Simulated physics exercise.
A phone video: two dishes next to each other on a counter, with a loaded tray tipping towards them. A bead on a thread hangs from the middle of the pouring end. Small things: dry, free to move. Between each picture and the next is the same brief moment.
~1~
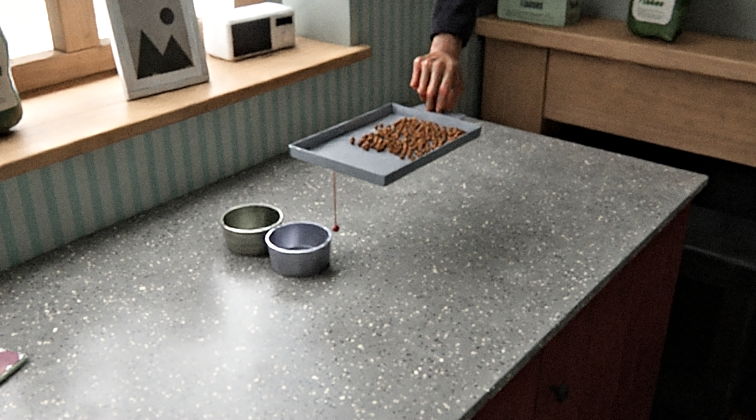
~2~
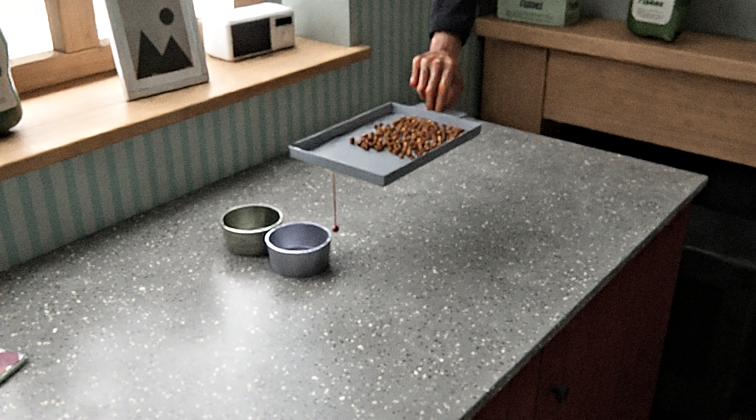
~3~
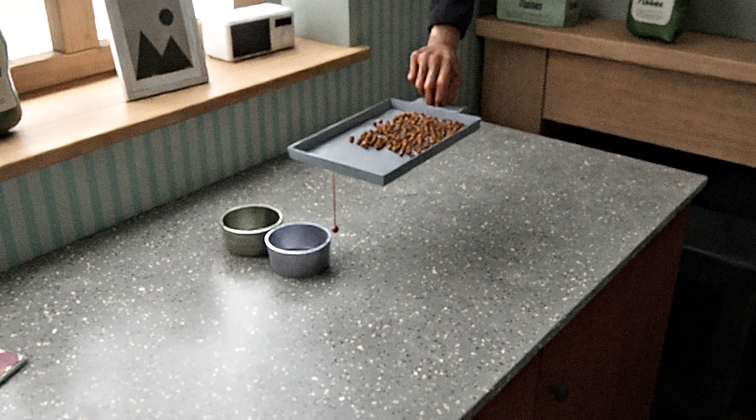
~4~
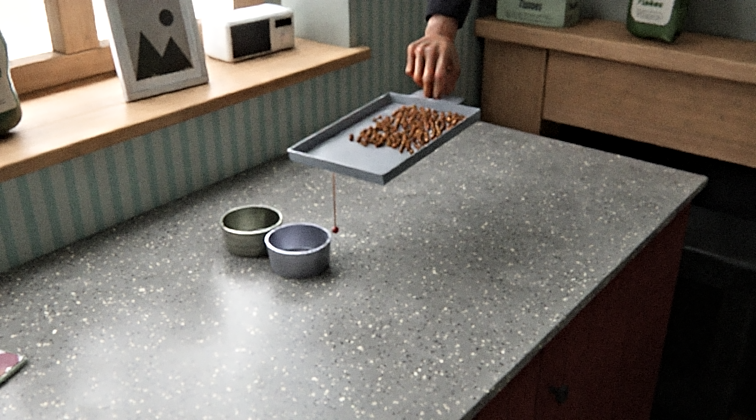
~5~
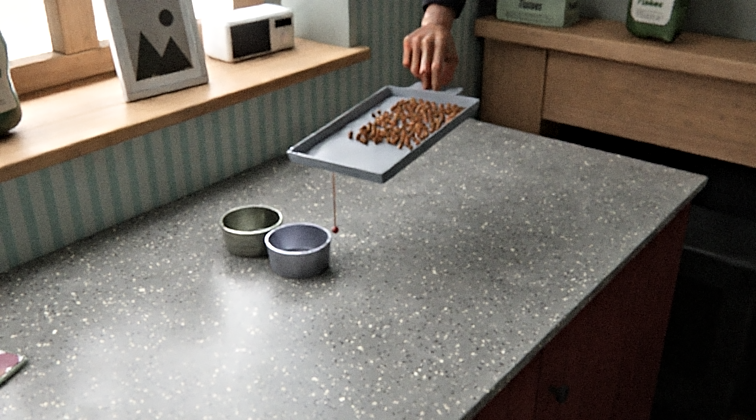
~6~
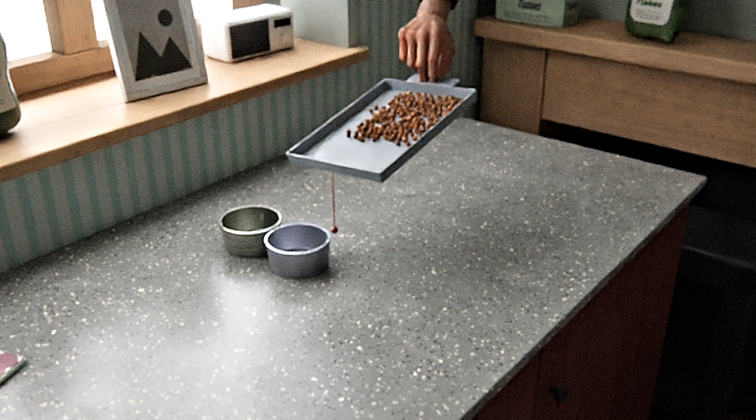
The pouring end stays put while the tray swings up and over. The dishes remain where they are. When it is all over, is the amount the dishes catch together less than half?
No, they hold more than half.
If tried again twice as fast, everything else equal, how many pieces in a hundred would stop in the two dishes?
I'd put it near 60 per cent.
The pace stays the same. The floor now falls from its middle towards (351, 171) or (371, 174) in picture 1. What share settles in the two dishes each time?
Around 10 percent for the first aim and around 0 percent for the second.
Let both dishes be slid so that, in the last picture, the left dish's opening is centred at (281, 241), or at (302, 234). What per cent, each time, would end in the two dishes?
You'd get near 70 per cent and afterwards near 90 per cent.
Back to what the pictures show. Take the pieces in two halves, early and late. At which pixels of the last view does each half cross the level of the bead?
Earlier portion about (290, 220); later portion about (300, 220).
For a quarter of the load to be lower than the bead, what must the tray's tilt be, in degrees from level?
Tilt: Around 100 degrees.
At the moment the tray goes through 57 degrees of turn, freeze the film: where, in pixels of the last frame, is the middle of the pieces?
Look around (312, 157) in the last picture.
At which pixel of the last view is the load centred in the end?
Roughly at pixel (295, 255).
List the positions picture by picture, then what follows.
Corners of the pouring end (291, 145) and (384, 175), level; middle of the load (414, 136), cereal balls; left dish (230, 239); right dish (278, 259); bead on its thread (336, 228), in the first picture.
Corners of the pouring end (291, 146) and (384, 175), level; middle of the load (414, 135), in the second picture.
Corners of the pouring end (290, 148) and (383, 175), tipped barely, lowest at the left corner; middle of the load (413, 132), in the third picture.
Corners of the pouring end (290, 150) and (382, 174), tipped a little, lowest at the left corner; middle of the load (413, 126), in the fourth picture.
Corners of the pouring end (289, 151) and (381, 173), tipped a little, lowest at the left corner; middle of the load (412, 120), in the fifth picture.
Corners of the pouring end (288, 153) and (380, 172), tipped a little, lowest at the left corner; middle of the load (409, 115); left dish (229, 240); right dish (276, 261), in the sixth picture.
Just after the last frame, tray tipped steeply; the larger part on the tray; about a tenth in the right dish; just a few in the left dish; just a few outside both; just a few in the air.
A moment on, tray tipped right over; the larger part on the tray; about a tenth in the right dish; just a few in the left dish; just a few outside both; just a few in the air.
Further on, tray tipped past a quarter turn; the larger part in the right dish; about a tenth in the left dish; roughly a quarter outside both.
When it is over, tray tipped past a quarter turn; the larger part in the right dish; about a tenth in the left dish; roughly a quarter outside both.
